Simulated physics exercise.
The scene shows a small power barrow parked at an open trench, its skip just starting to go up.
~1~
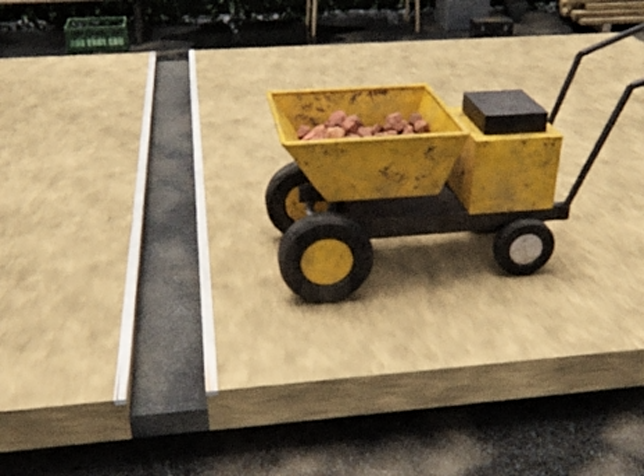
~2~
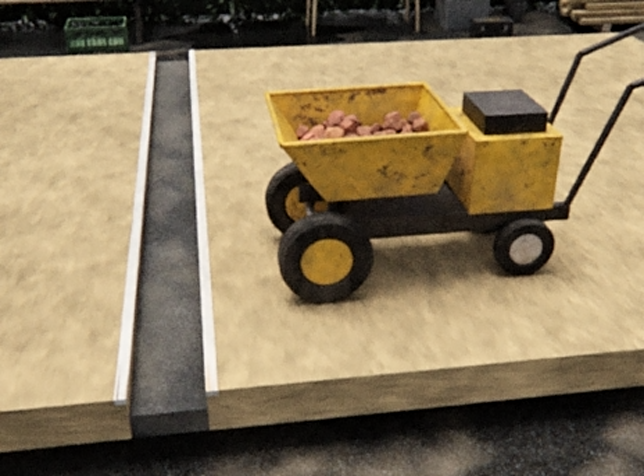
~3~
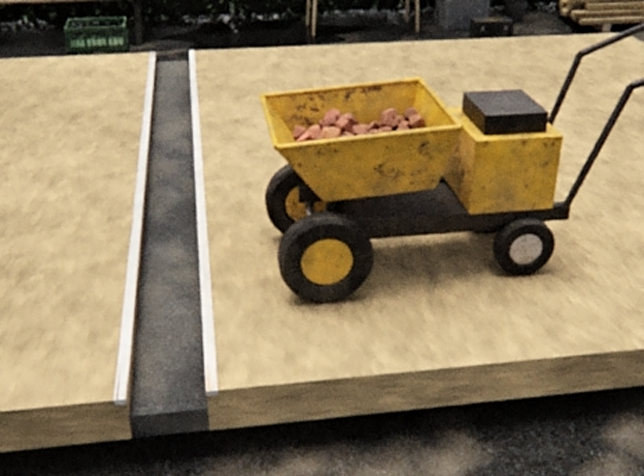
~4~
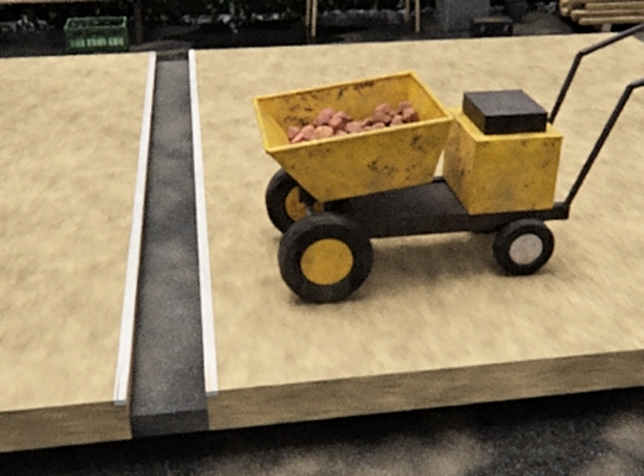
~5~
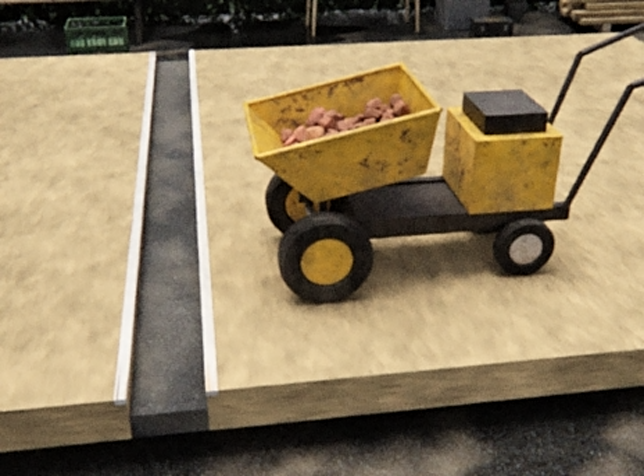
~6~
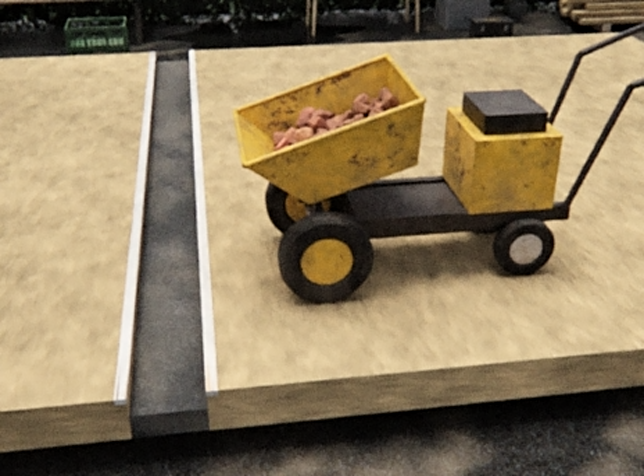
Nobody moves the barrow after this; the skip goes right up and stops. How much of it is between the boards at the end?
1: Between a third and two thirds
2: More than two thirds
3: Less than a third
More than two thirds (2).
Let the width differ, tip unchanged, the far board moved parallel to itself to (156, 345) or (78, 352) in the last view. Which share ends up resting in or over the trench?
The first case gives around 40 percent, and the second around 100 percent.
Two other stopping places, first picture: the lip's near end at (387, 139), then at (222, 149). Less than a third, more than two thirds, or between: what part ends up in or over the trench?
First: Less than a third. Second: Below one third.
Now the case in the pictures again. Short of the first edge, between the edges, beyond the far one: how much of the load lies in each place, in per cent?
Out of a hundred: Short 0; between 80; beyond 5.
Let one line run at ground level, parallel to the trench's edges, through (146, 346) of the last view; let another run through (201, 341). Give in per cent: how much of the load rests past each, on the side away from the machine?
Around 20 per cent for the first, and 80 per cent for the second.
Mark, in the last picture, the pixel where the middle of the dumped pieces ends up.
Somewhere close to (167, 281) in the last picture.
Just after the last frame, skip tipped steeply; every one in the skip.
A moment on, skip tipped right over; the larger part in the skip; roughly a quarter in or heaped over the trench.
Further on, skip tipped right over; roughly a quarter in the skip; the larger part in or heaped over the trench; about a tenth beyond it.
When it is over, skip tipped right over; about a tenth in the skip; the larger part in or heaped over the trench; about a tenth beyond it.
